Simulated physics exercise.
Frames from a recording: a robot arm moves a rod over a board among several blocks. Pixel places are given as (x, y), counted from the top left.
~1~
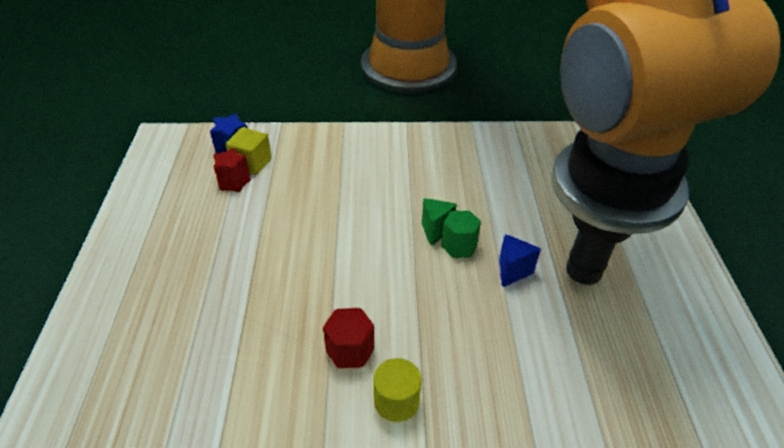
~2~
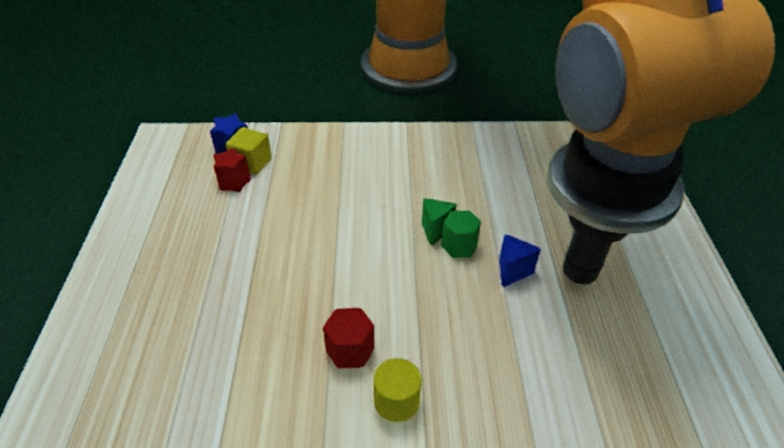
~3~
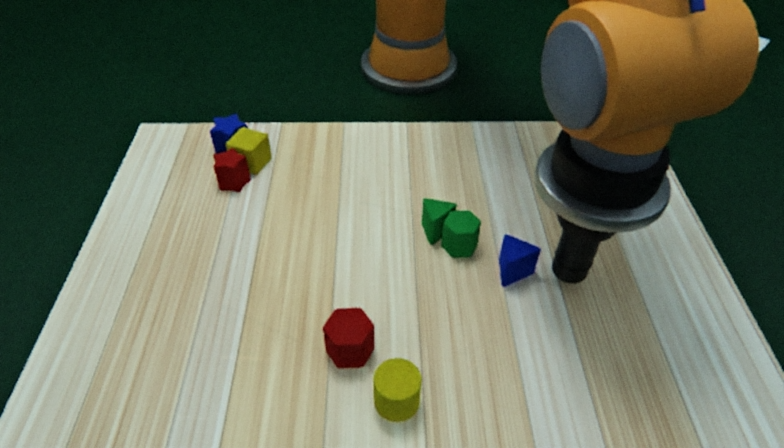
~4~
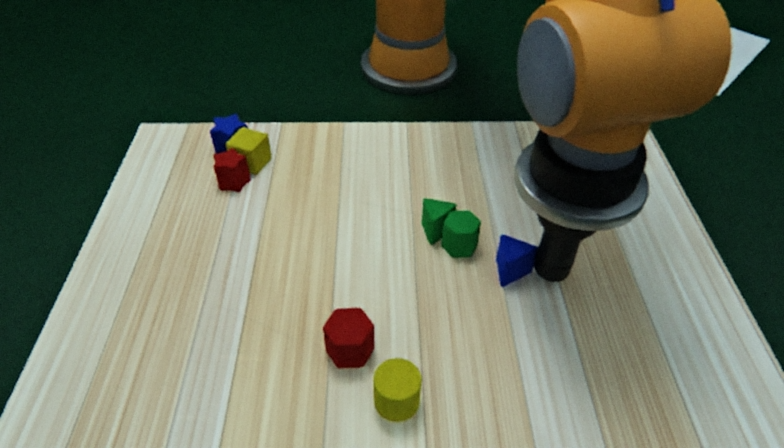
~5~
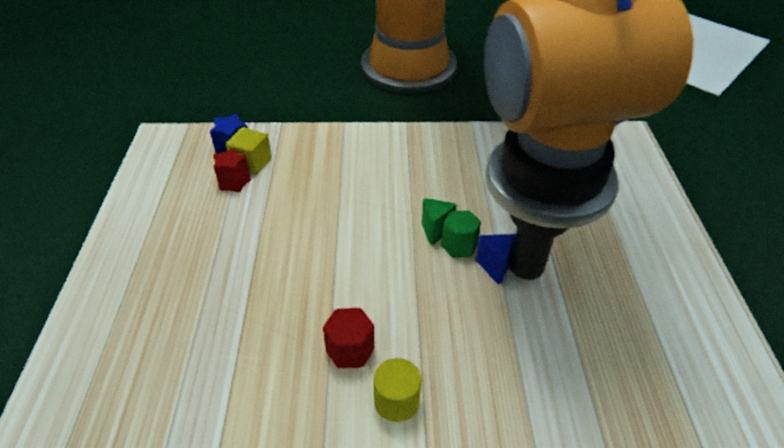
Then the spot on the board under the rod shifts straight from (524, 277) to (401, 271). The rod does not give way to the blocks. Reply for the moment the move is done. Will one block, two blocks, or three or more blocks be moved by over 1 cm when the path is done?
Number moved: 1.
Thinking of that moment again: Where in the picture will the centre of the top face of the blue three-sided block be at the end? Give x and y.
Its top middle will sit at (408, 225).
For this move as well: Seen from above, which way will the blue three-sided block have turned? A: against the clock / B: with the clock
B - with the clock.
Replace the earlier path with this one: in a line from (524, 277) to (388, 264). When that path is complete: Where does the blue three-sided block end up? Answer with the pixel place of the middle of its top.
The top centre is at (374, 220).
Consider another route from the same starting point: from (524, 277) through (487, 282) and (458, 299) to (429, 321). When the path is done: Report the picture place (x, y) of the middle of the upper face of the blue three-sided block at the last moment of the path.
So, by the moment the path ends, you'll find the top centre of the blue three-sided block at (460, 243).
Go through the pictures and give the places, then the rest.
Rod's lower end at (584, 272); green three-sided block at (438, 207); green hexagonal block at (463, 221); blue three-sided block at (518, 248), in the first picture.
Rod at (580, 272); blocks still, in the second picture.
Rod at (569, 271); blocks still, in the third picture.
Rod at (551, 269); blue three-sided block at (516, 247), in the fourth picture.
Rod at (526, 267); green three-sided block at (438, 207); green hexagonal block at (463, 221); blue three-sided block at (501, 243), in the fifth picture.
What follows on the original path. One third of the way, rod at (484, 266); green hexagonal block at (458, 219), turned 15° clockwise; blue three-sided block at (458, 241).
Two thirds of the way, rod at (442, 264); green hexagonal block at (458, 219), turned 15° clockwise; blue three-sided block at (422, 232), turned 30° clockwise.
At the end, rod at (401, 262); green three-sided block still; green hexagonal block at (458, 219), turned 15° clockwise; blue three-sided block at (408, 225), turned 60° clockwise.
